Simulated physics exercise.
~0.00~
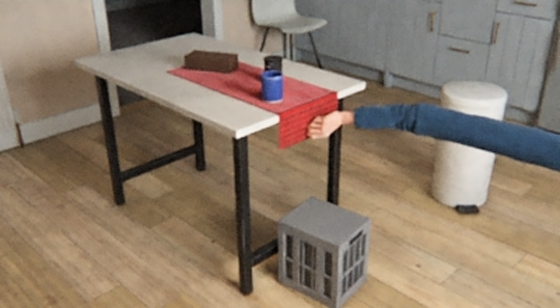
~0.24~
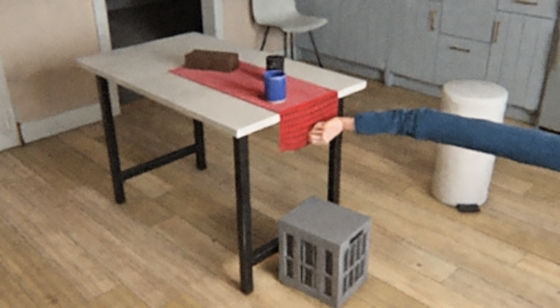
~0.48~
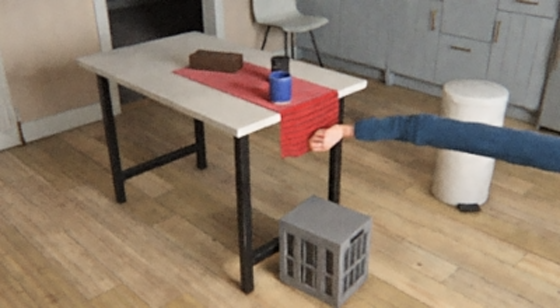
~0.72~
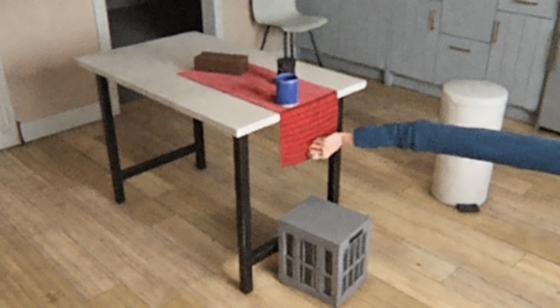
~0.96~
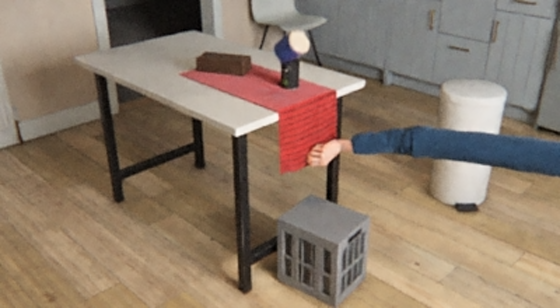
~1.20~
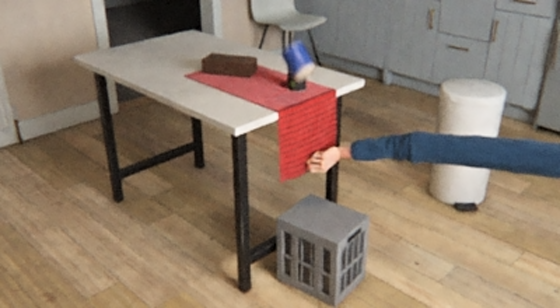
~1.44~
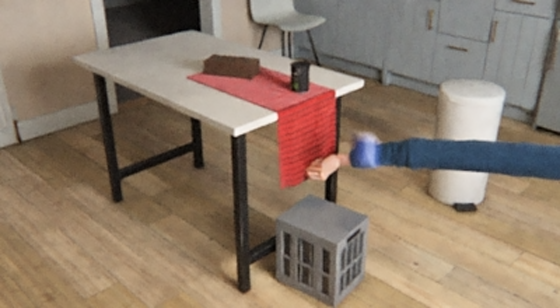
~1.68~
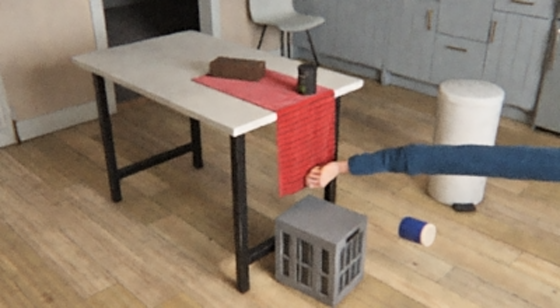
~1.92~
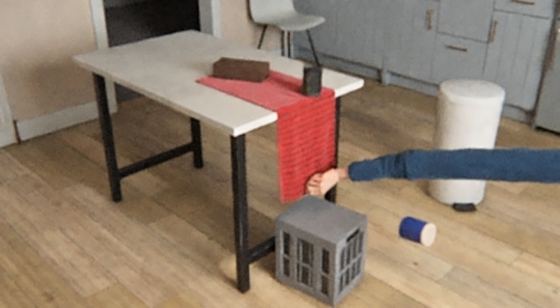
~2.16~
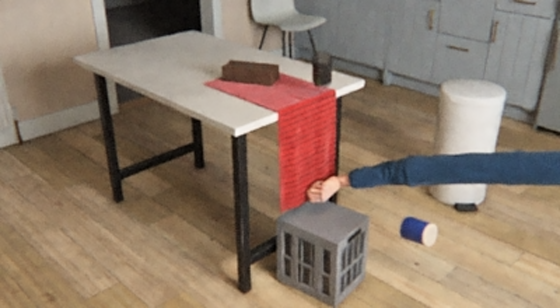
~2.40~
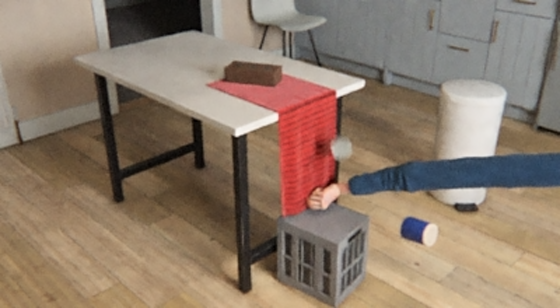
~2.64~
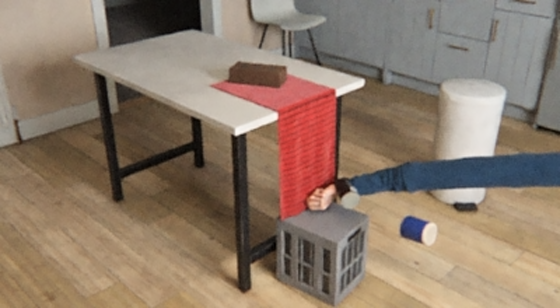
The clip opens on a pale table with a red scarf hanging over its near end, a brick, a blue mug and a small black tin resting on the cloth, and a grey crate on the floor below. A hand in a blue sleeve slowly pulls the hanging end downward, drawing the objects toward the edge. The blue mug tips and tumbles off, landing on its side on the wooden floor. The hand keeps lowering the hem to the crate, and the tin leans and drops over the edge too. At the end, the brick remains on the table, the hand still holding the cloth.
